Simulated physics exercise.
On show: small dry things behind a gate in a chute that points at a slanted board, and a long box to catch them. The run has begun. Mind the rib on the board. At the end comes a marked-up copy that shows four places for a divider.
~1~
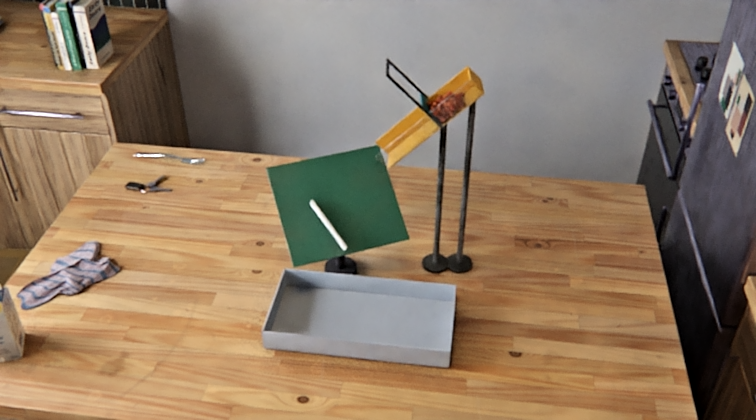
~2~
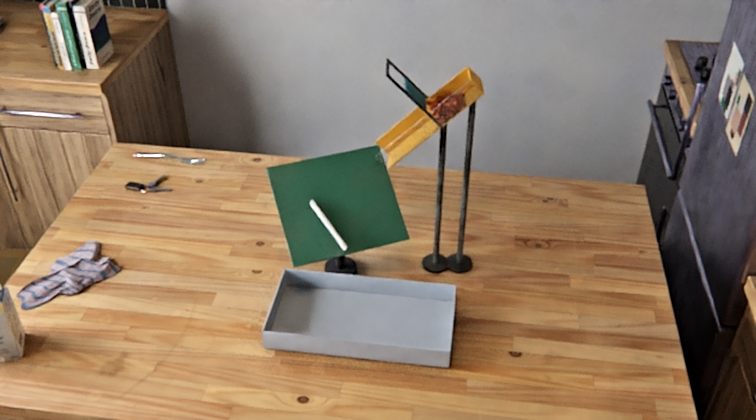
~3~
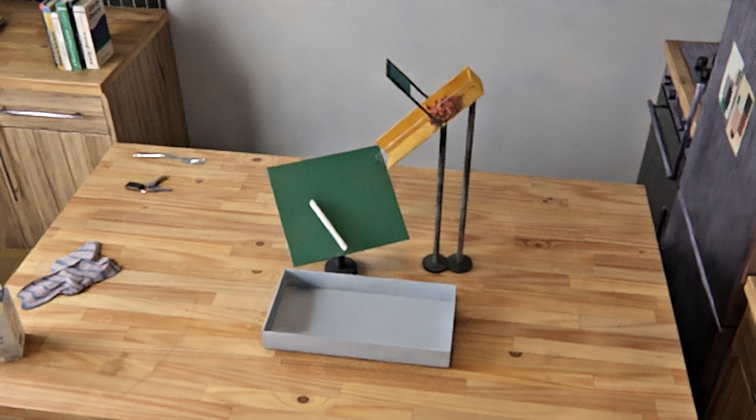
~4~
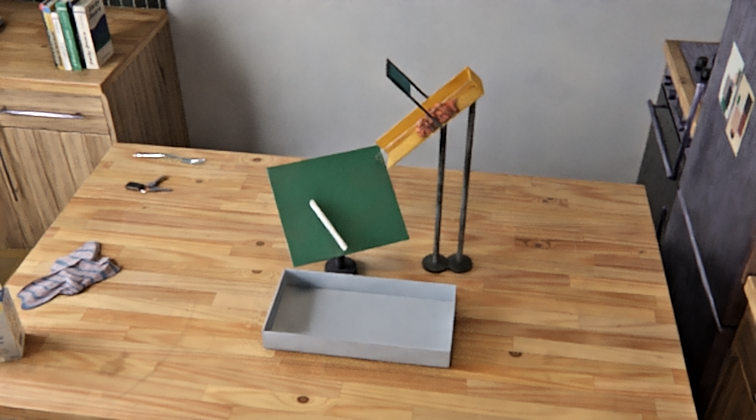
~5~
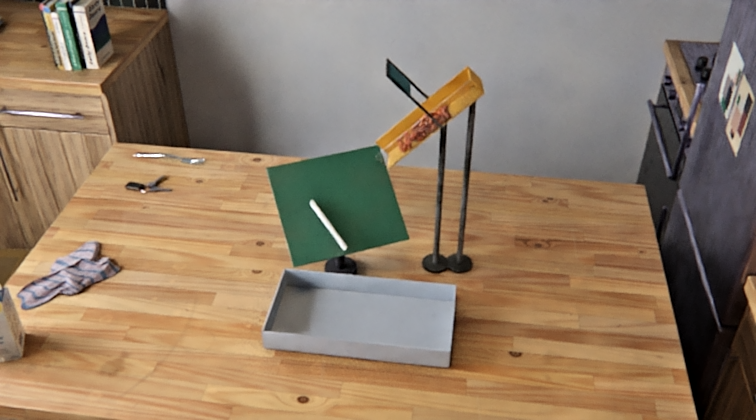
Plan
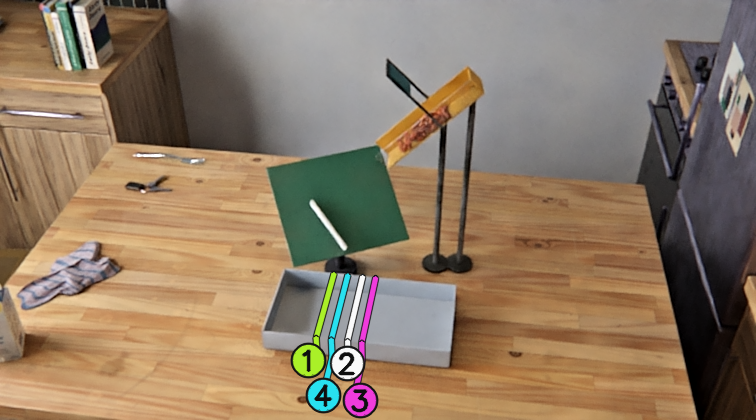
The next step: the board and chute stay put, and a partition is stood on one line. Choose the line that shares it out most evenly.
Take 3.
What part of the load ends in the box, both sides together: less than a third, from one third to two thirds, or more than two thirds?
More than two thirds.
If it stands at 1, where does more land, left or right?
More lands on the right.
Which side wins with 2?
Right.
On the marked copy, line 1 crosses the front rim at (316, 337); line 2 crosses the front rim at (347, 340); line 3 crosses the front rim at (361, 342); line 4 crosses the front rim at (331, 338).
For line 1, of what is caught, just a few on the left of the divider, almost all on the right.
For line 2, of what is caught, about a tenth on the left of the divider, almost all on the right.
For line 3, of what is caught, roughly half on the left of the divider, roughly half on the right.
For line 4, of what is caught, just a few on the left of the divider, almost all on the right.
